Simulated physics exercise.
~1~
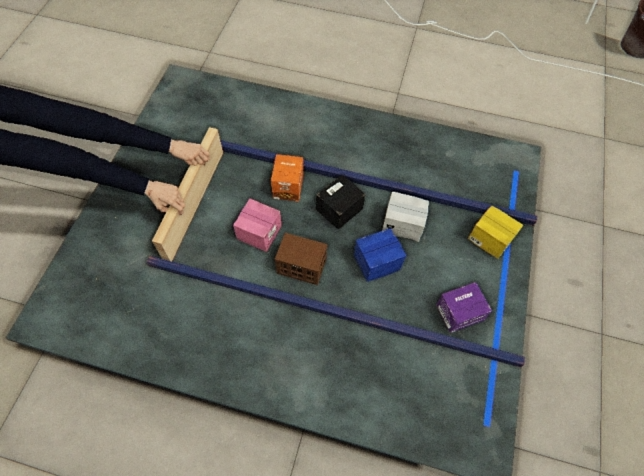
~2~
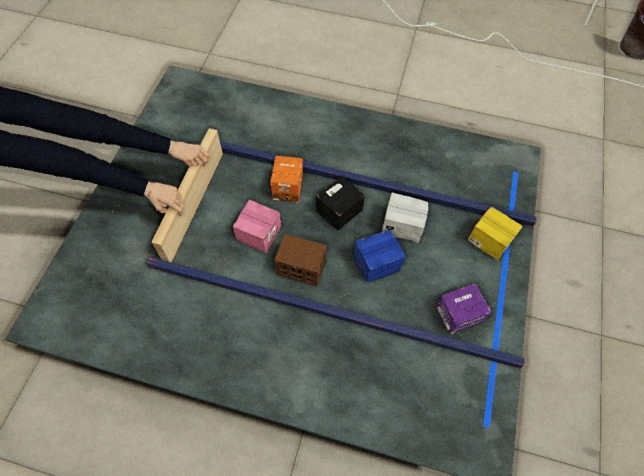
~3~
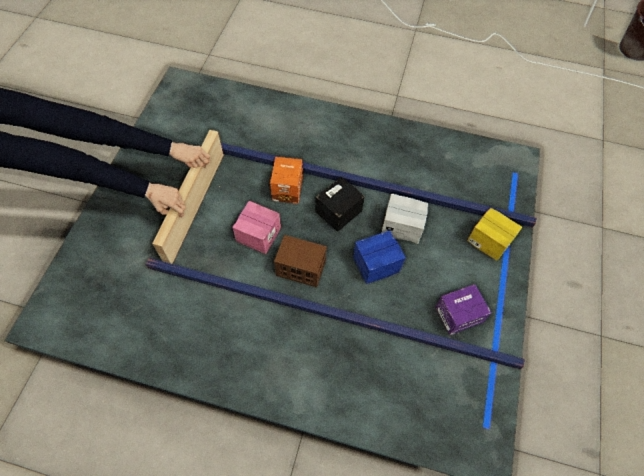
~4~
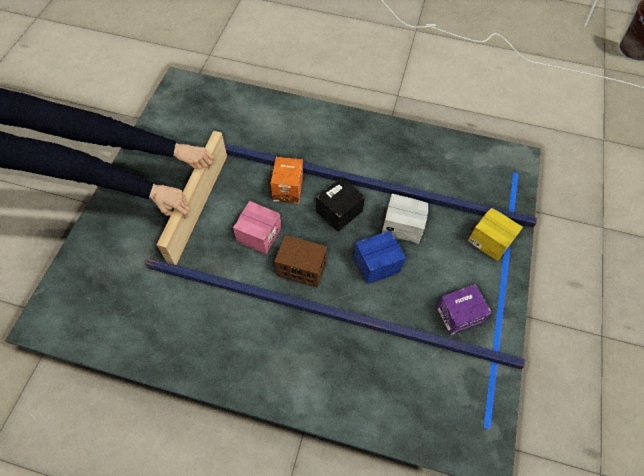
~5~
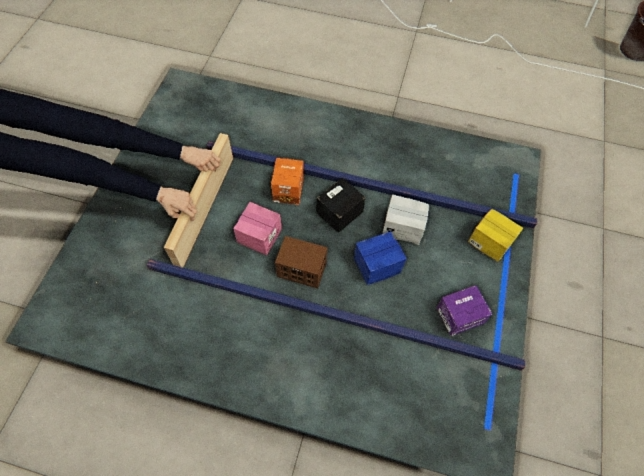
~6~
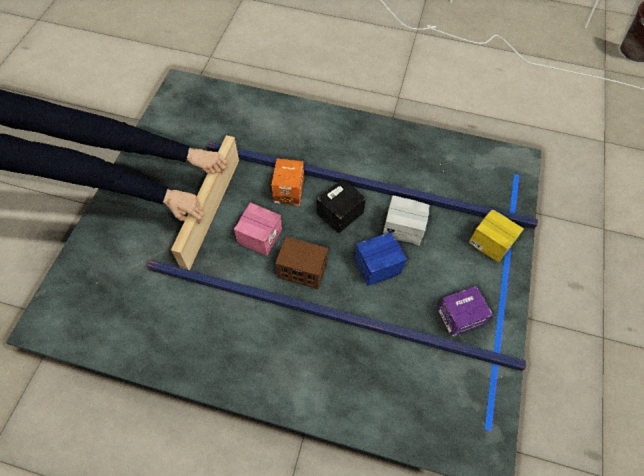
Two dark-sleeved arms reach in from the left, hands holding a pale wooden plank upright on a dark green platform over a tiled floor, seen from above at an angle. Between two blue battens stand orange, pink, brown, black, blue and white boxes, with purple and yellow ones near blue tape at right. The hands slide the plank slightly rightward, while the boxes and view stay practically still.
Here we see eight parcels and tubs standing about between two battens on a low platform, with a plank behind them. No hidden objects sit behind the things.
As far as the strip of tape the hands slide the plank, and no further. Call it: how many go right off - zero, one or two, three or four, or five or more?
Five or more go off.
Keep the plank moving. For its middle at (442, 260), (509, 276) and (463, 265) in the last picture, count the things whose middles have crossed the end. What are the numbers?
Going through the three positions, you'd get 1, 5 and 2.
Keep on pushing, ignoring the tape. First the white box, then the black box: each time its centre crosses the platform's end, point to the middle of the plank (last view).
White box over the end: About (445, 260). Black box over the end: About (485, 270).
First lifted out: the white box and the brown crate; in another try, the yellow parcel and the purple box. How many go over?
The first try gives 3, the second gives 3.
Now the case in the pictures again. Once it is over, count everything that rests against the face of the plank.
Tally at the end: 3.
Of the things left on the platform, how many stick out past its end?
So the number is 3.
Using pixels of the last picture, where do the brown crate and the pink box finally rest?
The brown crate settles near (521, 333); as for the pink box, near (527, 285).
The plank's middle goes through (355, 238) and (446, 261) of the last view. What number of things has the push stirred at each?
Tally at point one: 6; at point two: 8.
A little later, none off yet; yellow parcel at rest near (495, 236); purple box at rest near (464, 311); white box at rest near (406, 221).
Next, none off yet; yellow parcel shifted about its own width near (528, 240); purple box shifted a little near (471, 320); white box shifted well along near (489, 241).
When it is over, the number that fall off is five or more; down, black box, blue parcel, white box, purple box and yellow parcel.
